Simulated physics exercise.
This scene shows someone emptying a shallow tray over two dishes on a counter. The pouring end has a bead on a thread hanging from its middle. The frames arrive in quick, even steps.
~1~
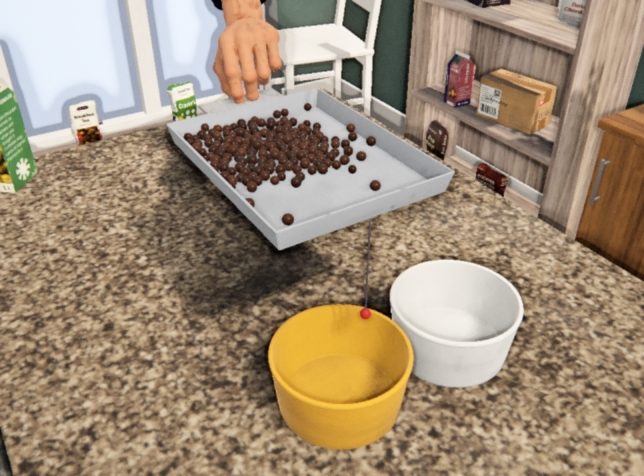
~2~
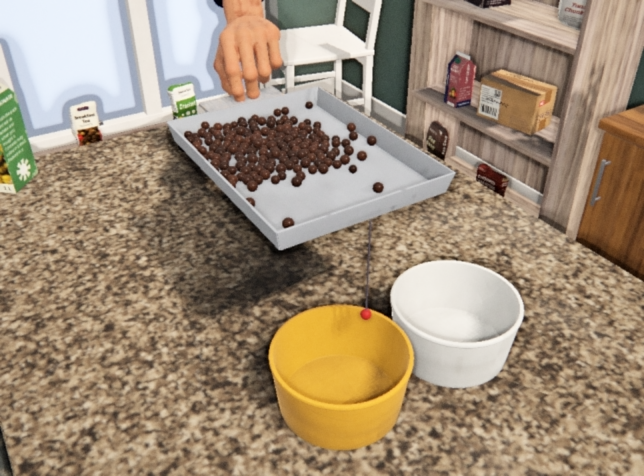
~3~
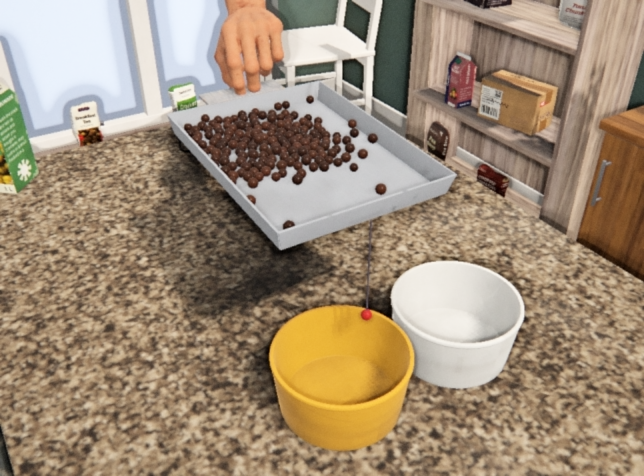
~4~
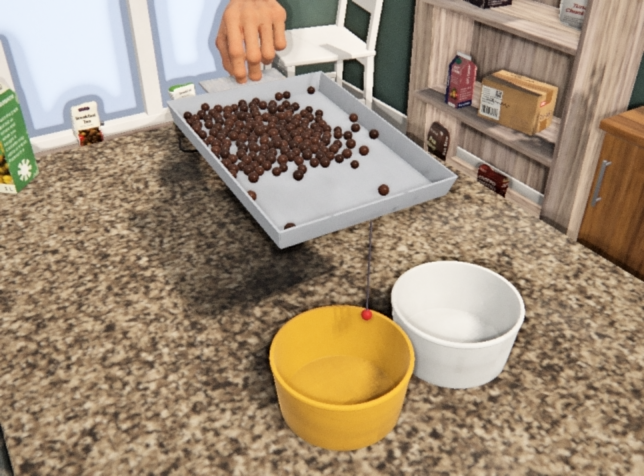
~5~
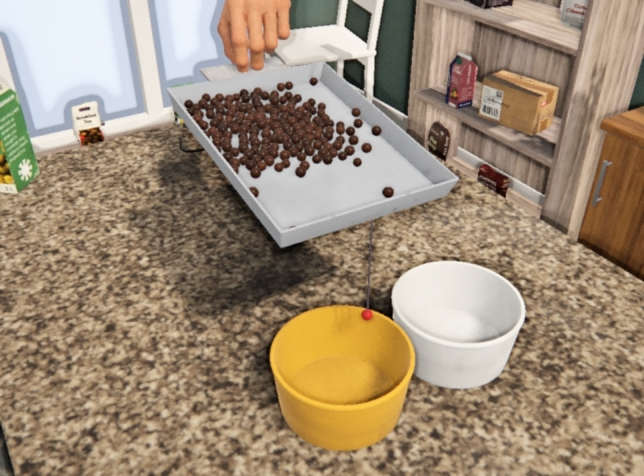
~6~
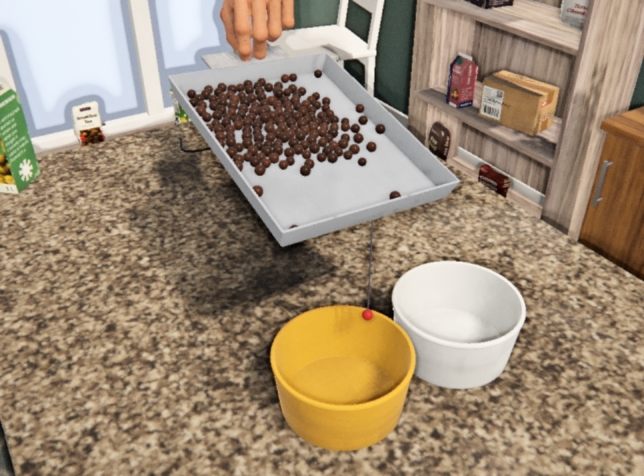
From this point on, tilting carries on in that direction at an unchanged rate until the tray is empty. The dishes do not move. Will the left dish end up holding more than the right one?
No, the right dish holds more.
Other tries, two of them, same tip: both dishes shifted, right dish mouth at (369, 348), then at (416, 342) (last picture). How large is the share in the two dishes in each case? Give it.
Result, in turn: 30 %, 70 %.
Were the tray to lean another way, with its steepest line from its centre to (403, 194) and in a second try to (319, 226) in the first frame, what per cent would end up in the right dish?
The first try would leave around 100 per cent there, the second around 0 per cent.
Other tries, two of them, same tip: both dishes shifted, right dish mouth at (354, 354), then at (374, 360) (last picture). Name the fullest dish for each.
The rightmost dish, then the rightmost dish.
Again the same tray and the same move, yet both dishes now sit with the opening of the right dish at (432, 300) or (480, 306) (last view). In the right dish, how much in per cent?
Roughly 60% the first time and 60% the second time.
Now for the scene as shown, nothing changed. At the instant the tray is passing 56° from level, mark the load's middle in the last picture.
In the last view, the load is centred near (387, 181).
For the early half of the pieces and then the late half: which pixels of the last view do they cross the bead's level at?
About (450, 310), and after that about (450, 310).
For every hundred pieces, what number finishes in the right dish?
It comes to around 60 percent.
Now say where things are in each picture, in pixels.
Corners of the pouring end near (279, 228) and (447, 171), level; middle of the load near (271, 147), chocolate balls; left dish near (380, 417); right dish near (497, 356); bead on its thread near (365, 314), in the first picture.
Corners of the pouring end near (279, 228) and (447, 172), level; middle of the load near (272, 146), in the second picture.
Corners of the pouring end near (281, 228) and (449, 173), tipped barely, lowest at the right corner; middle of the load near (273, 142), in the third picture.
Corners of the pouring end near (282, 228) and (450, 175), tipped a little, lowest at the right corner; middle of the load near (273, 134), in the fourth picture.
Corners of the pouring end near (284, 227) and (451, 177), tipped a little, lowest at the right corner; middle of the load near (276, 127), in the fifth picture.
Corners of the pouring end near (285, 227) and (452, 179), tipped a little, lowest at the right corner; middle of the load near (280, 122), near half on the move; left dish near (383, 418); right dish near (500, 358), in the sixth picture.
Shortly afterwards, tray tipped steeply; all but a few on the tray; only a few in the right dish; only a few in the air.
Next, tray tipped right over; near a quarter on the tray; a little in the left dish; near a third in the right dish; a little outside both; near a quarter in the air.
Some moments later, tray tipped past a quarter turn; near a quarter in the left dish; near two thirds in the right dish; near a quarter outside both.
In the end, tray tipped past a quarter turn; near a quarter in the left dish; near two thirds in the right dish; near a quarter outside both.
